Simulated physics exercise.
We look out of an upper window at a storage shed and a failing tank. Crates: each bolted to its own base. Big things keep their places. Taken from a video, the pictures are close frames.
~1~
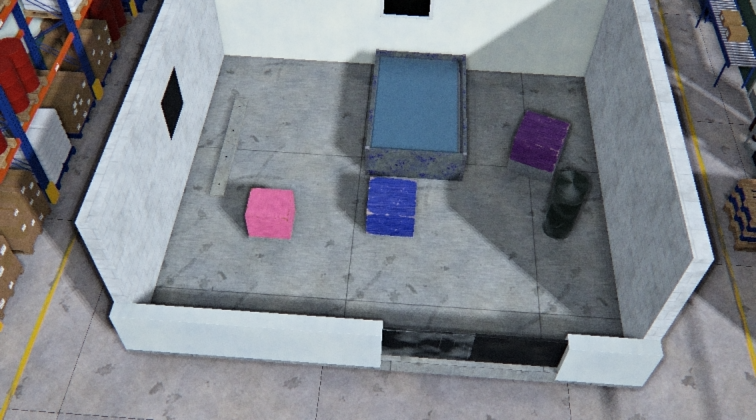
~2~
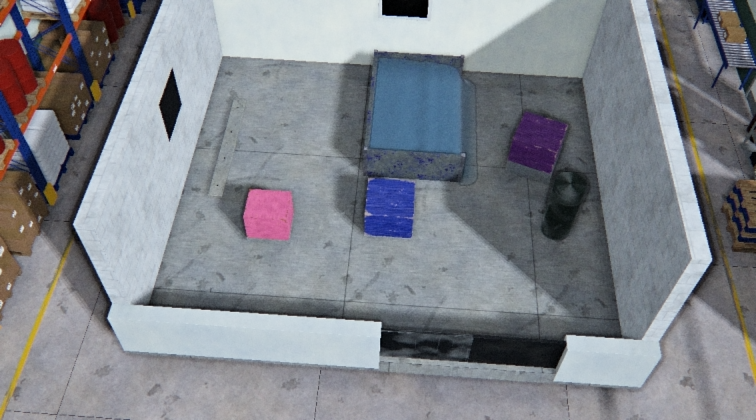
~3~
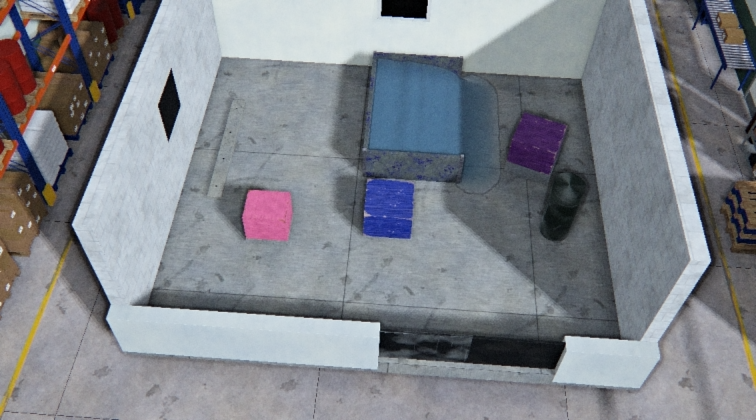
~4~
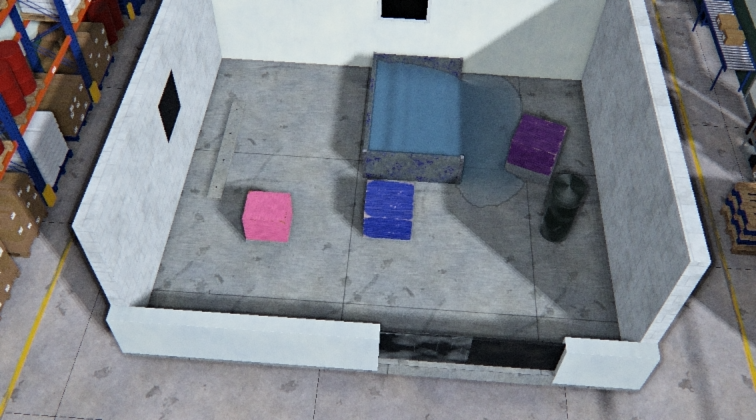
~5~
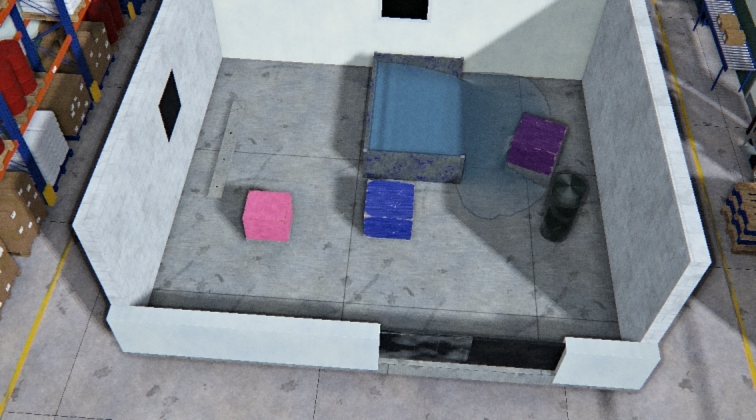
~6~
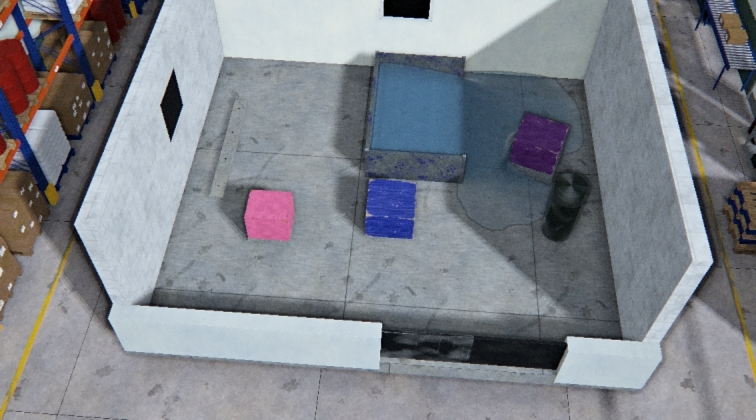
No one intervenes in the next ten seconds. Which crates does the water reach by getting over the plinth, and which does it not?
The purple crate is reached, the pink crate is not reached, the blue crate is reached.
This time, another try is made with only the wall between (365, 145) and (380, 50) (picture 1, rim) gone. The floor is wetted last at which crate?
The purple one comes last.
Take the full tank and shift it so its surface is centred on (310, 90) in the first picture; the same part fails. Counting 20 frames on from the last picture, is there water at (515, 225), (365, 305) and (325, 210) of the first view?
Results in order - swamped, left untouched, left untouched.
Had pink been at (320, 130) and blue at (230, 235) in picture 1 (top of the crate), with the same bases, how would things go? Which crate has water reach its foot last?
Going by the pictures, it's the pink one.
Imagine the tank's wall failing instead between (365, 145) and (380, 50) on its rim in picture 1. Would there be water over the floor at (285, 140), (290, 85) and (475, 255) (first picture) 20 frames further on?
Taking them in turn, I get sodden, then sodden, then left untouched.
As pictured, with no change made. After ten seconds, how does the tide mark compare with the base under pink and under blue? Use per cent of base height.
Peak levels: Approx. 80 % then 190 %.
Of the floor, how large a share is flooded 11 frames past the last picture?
My estimate is roughly 30 percent.
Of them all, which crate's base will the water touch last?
My answer is the pink one.
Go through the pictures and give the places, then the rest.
In the first frame, the open tank at (418, 103) is whole and still.
In the second frame, the front is at (467, 82), out from the gap at (458, 122).
In the third frame, water pours out at (457, 124) and has run to (472, 78).
In the fourth frame, the front is at (496, 76), out from the gap at (457, 126).
In the fifth frame, the front is at (520, 78), out from the gap at (458, 126).
In the sixth frame, the front is at (549, 79), out from the gap at (459, 125).
A moment on, water covers 20 % of the floor; the purple crate water round its plinth, the pink crate not reached, the blue crate not reached.
Next, water covers 30 % of the floor; the purple crate water round its plinth, the pink crate not reached, the blue crate not reached.
Then, water covers 40 % of the floor; the purple crate water round its plinth, the pink crate not reached, the blue crate water round its plinth.
Later, water covers 60 % of the floor; the purple crate water round its plinth, the pink crate not reached, the blue crate water round its plinth.
In the end, water covers 90 % of the floor; the purple crate was topped, the pink crate stayed above the water, the blue crate was topped.
